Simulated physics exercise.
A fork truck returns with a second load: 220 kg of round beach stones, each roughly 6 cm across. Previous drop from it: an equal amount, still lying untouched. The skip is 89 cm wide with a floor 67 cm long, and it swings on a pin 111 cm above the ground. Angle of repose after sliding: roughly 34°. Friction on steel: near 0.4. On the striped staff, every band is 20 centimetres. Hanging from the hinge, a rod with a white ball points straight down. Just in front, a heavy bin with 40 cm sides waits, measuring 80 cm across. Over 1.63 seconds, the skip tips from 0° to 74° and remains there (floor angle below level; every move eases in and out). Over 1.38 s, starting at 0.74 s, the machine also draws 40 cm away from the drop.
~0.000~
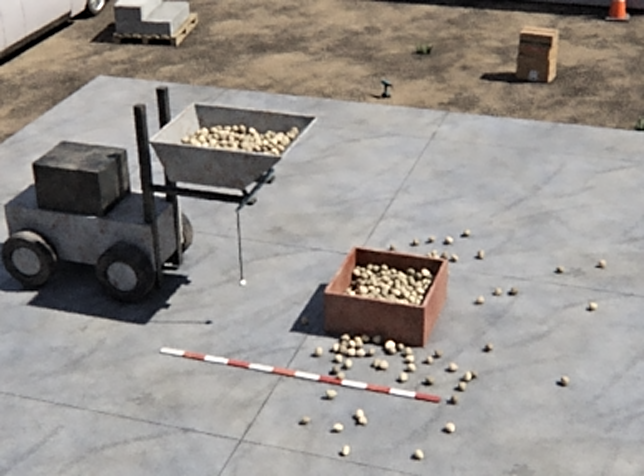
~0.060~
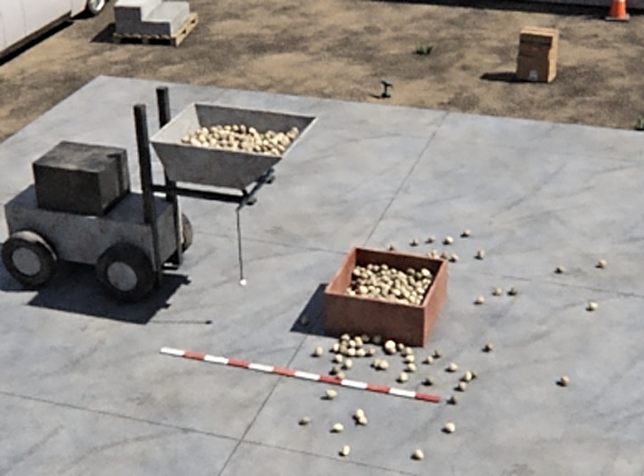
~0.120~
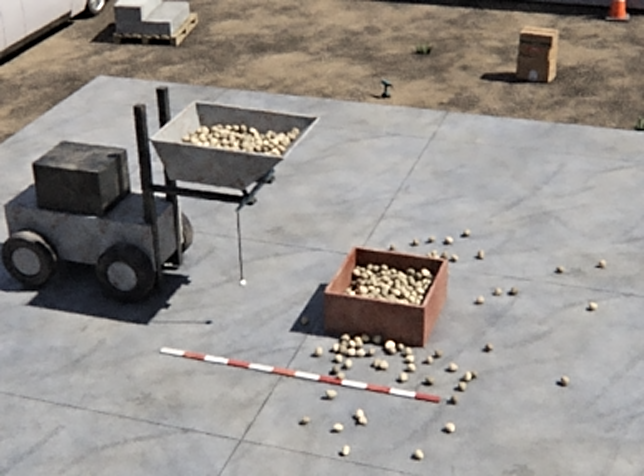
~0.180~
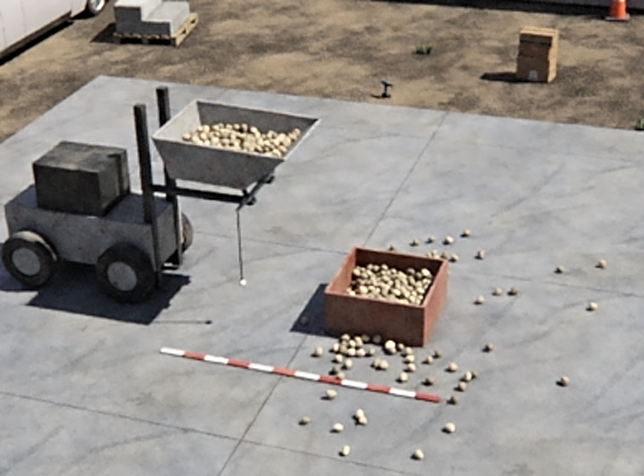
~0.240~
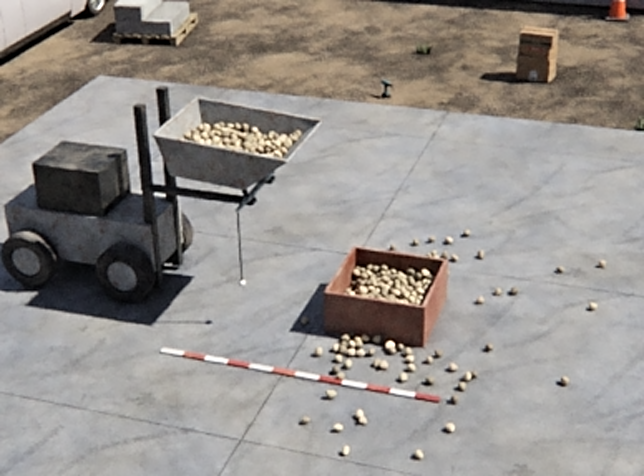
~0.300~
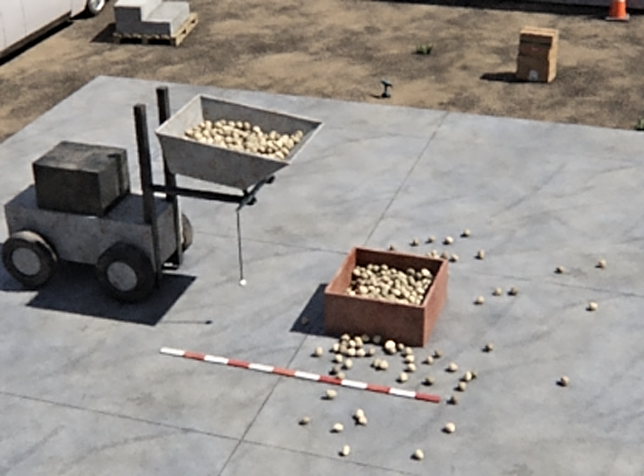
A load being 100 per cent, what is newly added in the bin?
About 35 per cent is added.
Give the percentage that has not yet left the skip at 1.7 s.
Around 25 in a hundred.
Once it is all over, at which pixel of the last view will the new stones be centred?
Centre: Approx. (338, 298).
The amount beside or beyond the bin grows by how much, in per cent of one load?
About 15 percent.
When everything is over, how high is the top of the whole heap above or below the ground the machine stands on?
Height above ground: About 42 cm.
After 1.2 s the floor is at 62°; in per cent of one load, 100 in the skip, 0 short of the bin, 86 in the bin, 14 beside or beyond the bin; the foremost stones are at (534, 328).
After 1.7 s the floor is at 74°; in per cent of one load, 23 in the skip, 44 short of the bin, 114 in the bin, 20 beside or beyond the bin; the foremost stones are at (534, 328).
After 2.6 s the floor is at 74°; in per cent of one load, 0 in the skip, 53 short of the bin, 121 in the bin, 26 beside or beyond the bin; the foremost stones are at (541, 319).
After 4.9 s the floor is at 74°; in per cent of one load, 0 in the skip, 52 short of the bin, 121 in the bin, 26 beside or beyond the bin; the foremost stones are at (546, 321). Net gain in the bin, 35.
